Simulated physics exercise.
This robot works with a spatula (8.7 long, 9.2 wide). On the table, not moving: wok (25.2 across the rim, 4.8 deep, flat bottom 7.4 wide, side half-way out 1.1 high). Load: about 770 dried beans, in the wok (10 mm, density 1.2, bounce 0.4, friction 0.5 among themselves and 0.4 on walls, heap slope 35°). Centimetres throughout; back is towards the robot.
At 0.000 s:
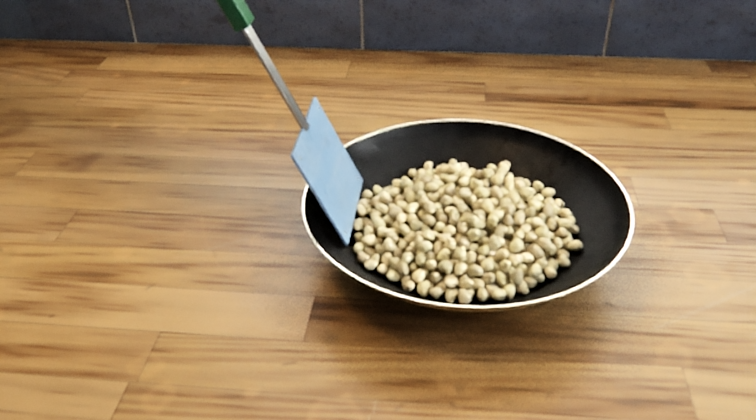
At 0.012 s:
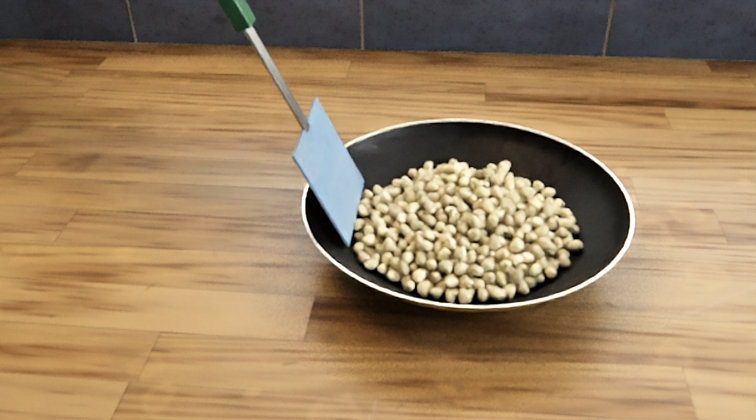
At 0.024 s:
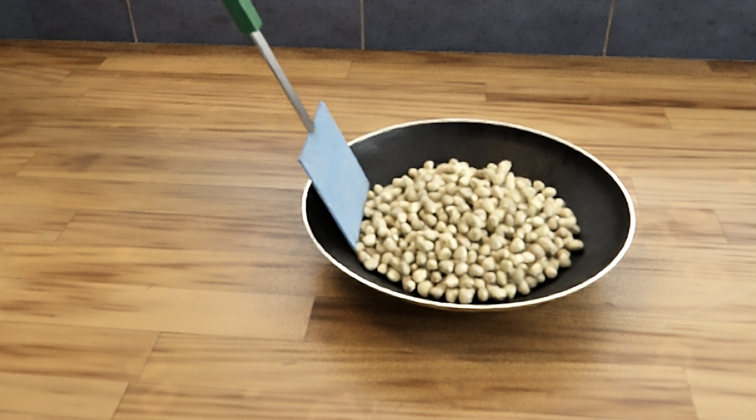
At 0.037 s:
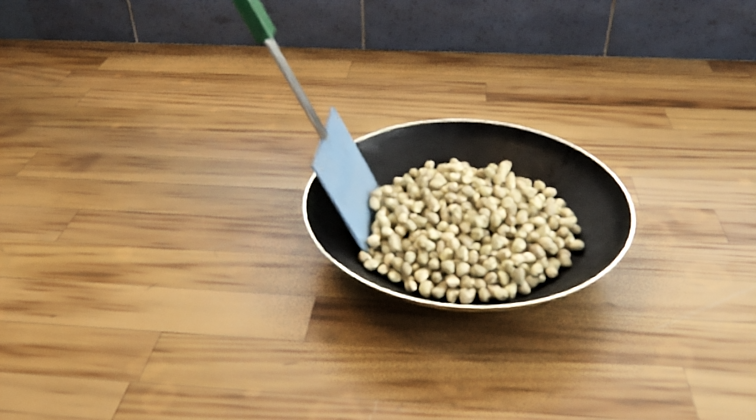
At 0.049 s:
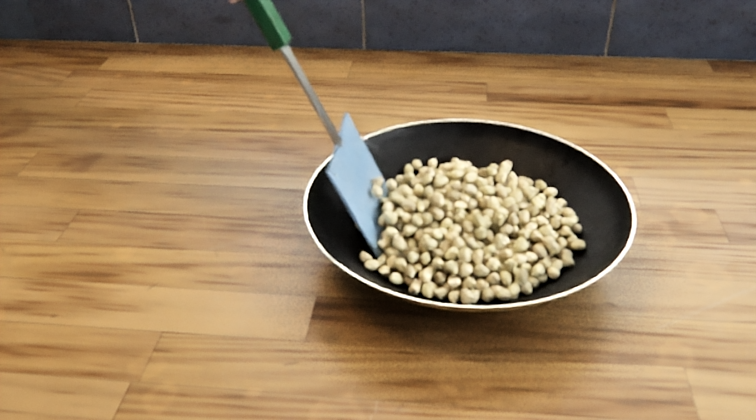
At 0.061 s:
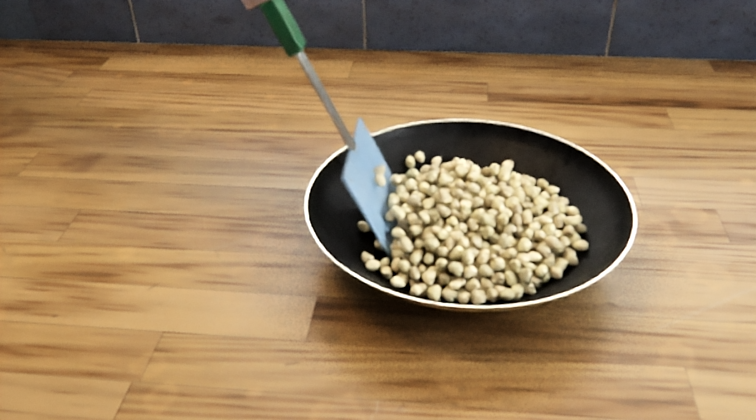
On a wooden kitchen counter, a green-handled spatula moving right into a black wok, pushing the left side of pale dried beans.
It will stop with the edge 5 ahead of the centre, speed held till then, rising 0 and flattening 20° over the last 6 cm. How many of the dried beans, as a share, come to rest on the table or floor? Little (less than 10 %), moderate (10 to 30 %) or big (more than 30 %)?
On the table or floor the share is moderate, 10 to 30 %.
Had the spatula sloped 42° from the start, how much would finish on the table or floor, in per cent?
It would be near 20 per cent.
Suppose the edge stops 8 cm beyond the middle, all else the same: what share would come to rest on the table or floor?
It would be near 45 per cent.
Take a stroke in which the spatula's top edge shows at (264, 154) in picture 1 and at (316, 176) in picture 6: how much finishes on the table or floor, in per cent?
About 20 per cent.
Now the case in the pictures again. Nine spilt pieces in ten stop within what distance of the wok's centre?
Roughly 25 cm.
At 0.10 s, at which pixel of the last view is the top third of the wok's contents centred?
Near (495, 207).
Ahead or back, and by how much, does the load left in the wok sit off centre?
About 5.0 cm ahead.
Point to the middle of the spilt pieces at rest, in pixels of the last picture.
Near (701, 255).
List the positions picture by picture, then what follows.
In the first frame, spatula top edge at (304, 124), sloping 65°; upper third of the load around (463, 215), from x 355 to 575, top at y 165; 767 in the wok.
In the second frame, spatula top edge at (305, 125), sloping 65°; upper third of the load around (463, 215), from x 360 to 575, top at y 165.
In the third frame, spatula top edge at (311, 128), sloping 65°; upper third of the load around (464, 214), from x 360 to 575, top at y 165.
In the fourth frame, spatula top edge at (323, 135), sloping 65°; upper third of the load around (463, 213), from x 360 to 580, top at y 165.
In the fifth frame, spatula top edge at (337, 141), sloping 65°; upper third of the load around (464, 212), from x 360 to 580, top at y 165.
In the sixth frame, spatula top edge at (352, 146), sloping 65°; upper third of the load around (467, 211), from x 365 to 580, top at y 155; 767 in the wok.
By 0.10 s, sloping 65°, highest piece 10 above the table; 767 in the wok.
By 0.14 s, sloping 56°, highest piece 11 above the table; 764 in the wok, 3 on the blade or in flight.
By 0.36 s, sloping 45°, highest piece 6 above the table; 599 in the wok, 162 on the table or floor, 6 on the blade or in flight.
By 1.41 s, sloping 45°, highest piece 6 above the table; 595 in the wok, 172 on the table or floor.
Final count, 595 in the wok, 172 on the table or floor. That is 22 % on the table or floor.
